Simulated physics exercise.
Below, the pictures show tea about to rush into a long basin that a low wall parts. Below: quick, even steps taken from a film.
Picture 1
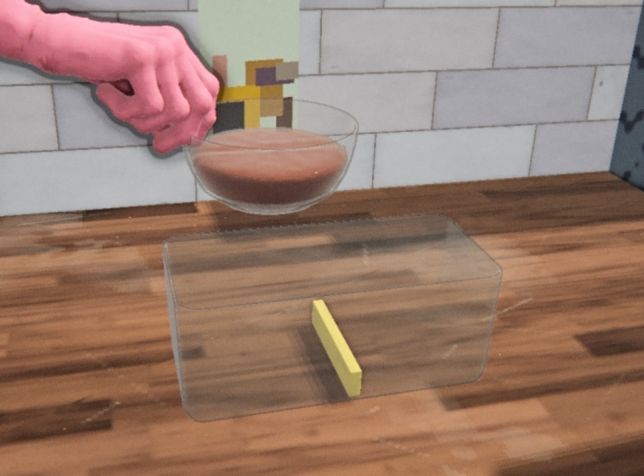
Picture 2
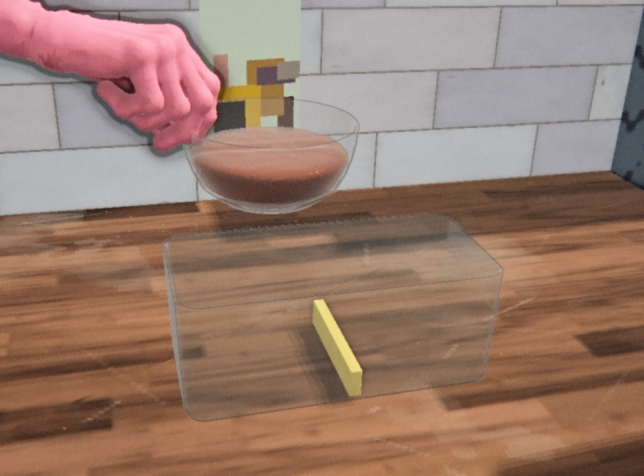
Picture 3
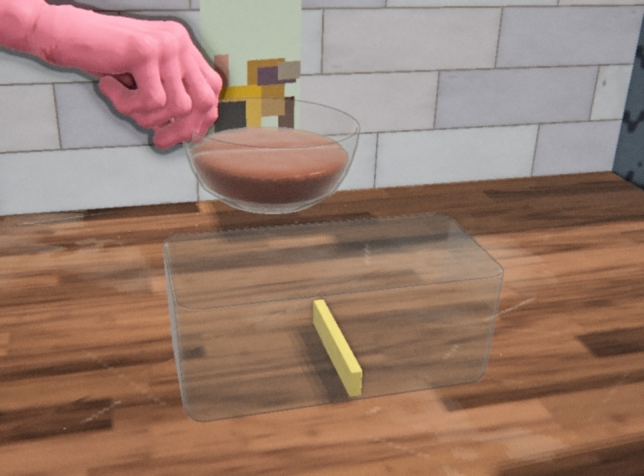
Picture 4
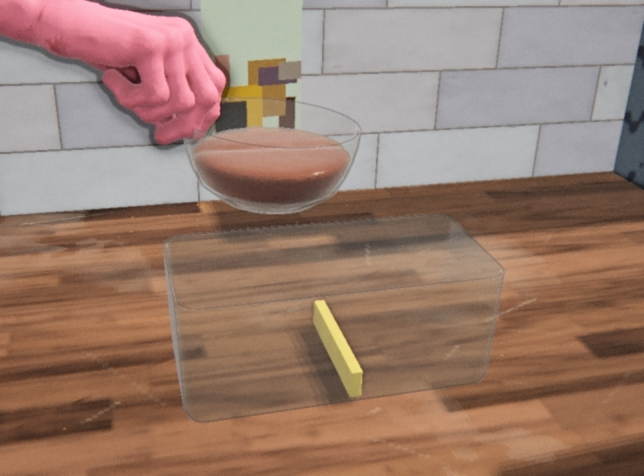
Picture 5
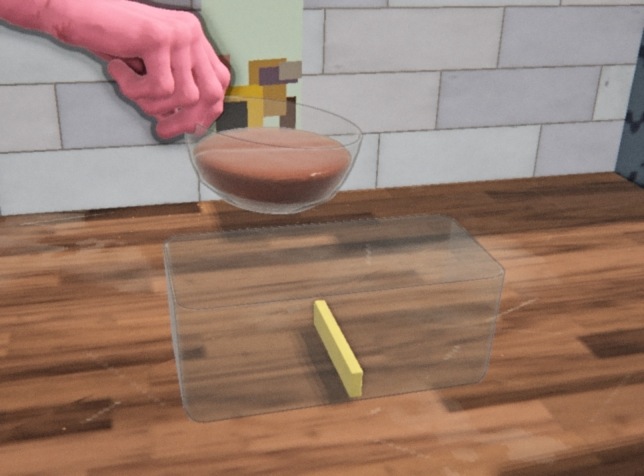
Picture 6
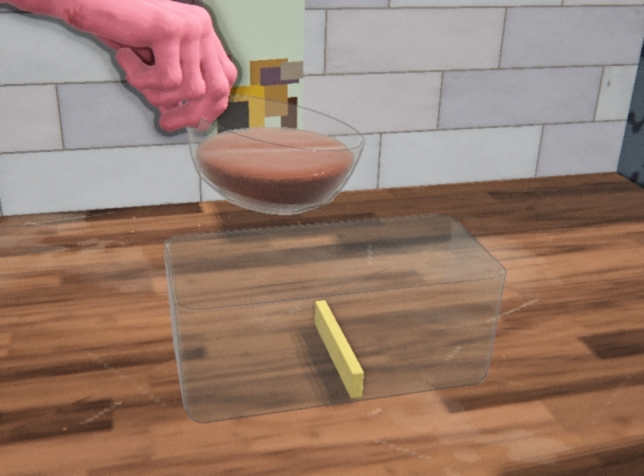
On a wooden counter before a pale brick wall, a pink hand holds a clear bowl of reddish-brown liquid above a long transparent basin divided by a low yellow wall. The bowl stays level at first, then the hand shifts slightly right and gradually tilts it a little.
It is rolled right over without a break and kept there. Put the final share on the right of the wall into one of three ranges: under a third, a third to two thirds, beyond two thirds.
The quantity right of the wall will come in past two thirds.
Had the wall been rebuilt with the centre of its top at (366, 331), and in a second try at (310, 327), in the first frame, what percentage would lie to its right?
Estimated: 65 % first, 95 % second.
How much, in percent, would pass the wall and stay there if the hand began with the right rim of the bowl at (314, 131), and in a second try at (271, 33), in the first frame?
You'd get 65 percent from the first and 50 percent from the second.
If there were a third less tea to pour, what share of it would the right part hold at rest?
85 %.
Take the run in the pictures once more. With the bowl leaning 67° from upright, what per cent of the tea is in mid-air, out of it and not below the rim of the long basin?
Estimate: Some 25 per cent.
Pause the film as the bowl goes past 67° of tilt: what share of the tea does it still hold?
It keeps around 50 per cent at that angle.
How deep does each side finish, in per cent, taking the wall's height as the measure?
About 10 per cent on the left and 80 per cent on the right.
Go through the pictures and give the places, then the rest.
In the first picture, it leans 0°; its right rim is at (353, 120); the tea meets the walls at (190, 153) and (344, 144); the long basin's rim runs from (169, 273) to (474, 243); the wall's top is at (335, 335).
In the second picture, it leans 0°; its right rim is at (354, 120); the tea meets the walls at (189, 153) and (344, 144).
In the third picture, it leans 2°; its right rim is at (354, 122); the tea meets the walls at (190, 152) and (345, 145).
In the fourth picture, it leans 4°; its right rim is at (356, 125); the tea meets the walls at (190, 151) and (346, 146).
In the fifth picture, it leans 7°; its right rim is at (357, 129); the tea meets the walls at (192, 151) and (347, 145).
In the sixth picture, it leans 11°; its right rim is at (359, 135); the tea meets the walls at (195, 152) and (350, 146).
A moment on, the bowl is tipped part way and 48 per cent is still to pour, 0 is left of the wall and 25 right of it.
Next, the bowl is tipped right over and 0 per cent is still to pour, 14 is left of the wall and 84 right of it.
Then the bowl is tipped right over and 0 per cent is still to pour, 16 is left of the wall and 84 right of it.
Later the bowl is tipped right over and 0 per cent is still to pour, 16 is left of the wall and 83 right of it.
In the end 16 per cent lies left of the wall, 84 right of it and 0 outside.
